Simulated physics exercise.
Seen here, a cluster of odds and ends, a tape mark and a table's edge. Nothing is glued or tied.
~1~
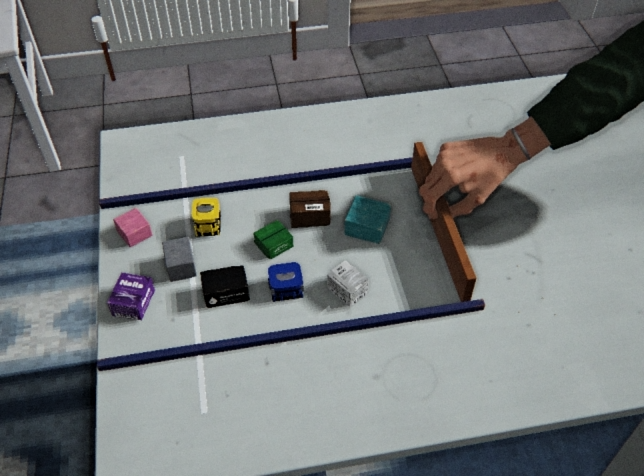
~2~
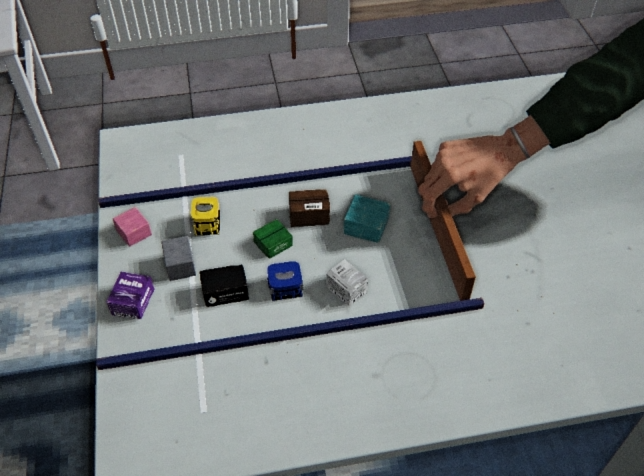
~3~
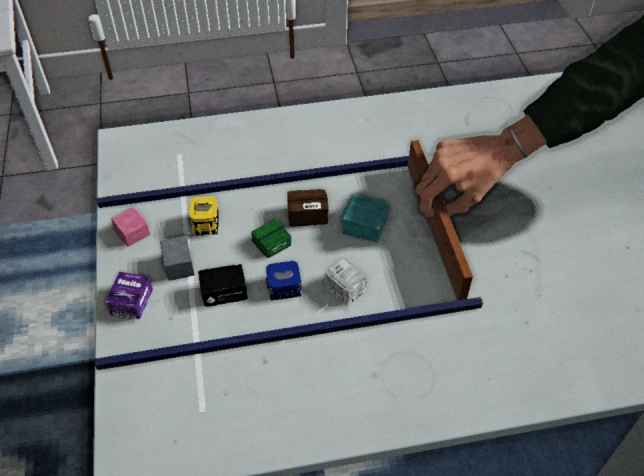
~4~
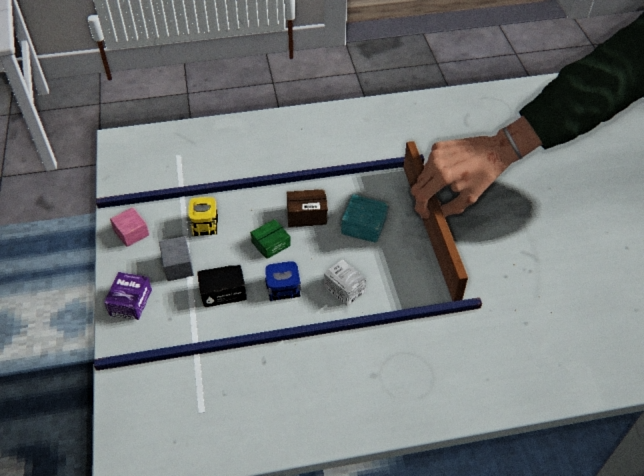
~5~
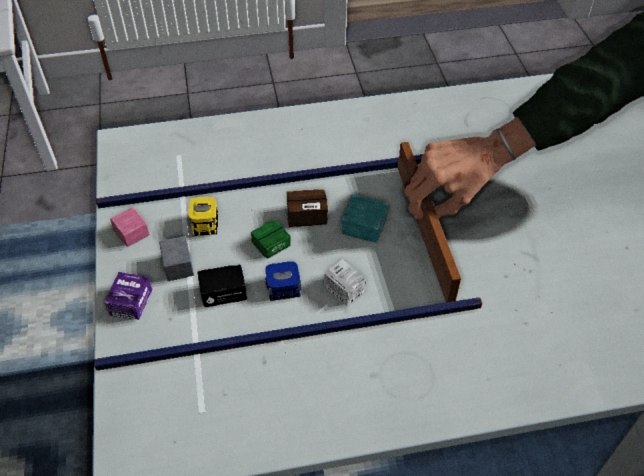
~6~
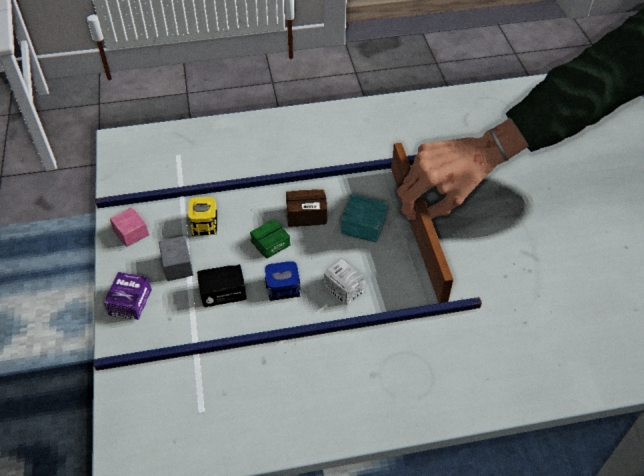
A hand sliding a brown board slightly left between two dark blue rails on a table, toward small coloured boxes and blocks.
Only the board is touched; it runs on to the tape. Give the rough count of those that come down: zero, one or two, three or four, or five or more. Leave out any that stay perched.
Outcome: The number that fall off is one or two.
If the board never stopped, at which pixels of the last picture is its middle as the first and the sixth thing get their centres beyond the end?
Near (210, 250) and (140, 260).
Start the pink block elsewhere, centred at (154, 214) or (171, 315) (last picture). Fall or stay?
Place by place, it is kept; does not fall.
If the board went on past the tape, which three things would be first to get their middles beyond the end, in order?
Earliest first: The purple box, then the black box, then the pink block.
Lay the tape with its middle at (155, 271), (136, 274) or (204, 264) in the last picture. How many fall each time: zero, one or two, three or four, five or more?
For each place: 3 or 4; 5 or more; either one or two.
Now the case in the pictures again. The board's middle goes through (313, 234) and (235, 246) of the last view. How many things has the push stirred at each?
First 5, then 9.
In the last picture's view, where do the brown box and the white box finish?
First (169, 214), then (177, 303).
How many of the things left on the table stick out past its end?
2 of them.
Soon after, none off yet; purple box at rest near (128, 296); pink block at rest near (130, 227); grey block at rest near (176, 258).
At rest, the number that fall off is one or two; fallen, purple box.
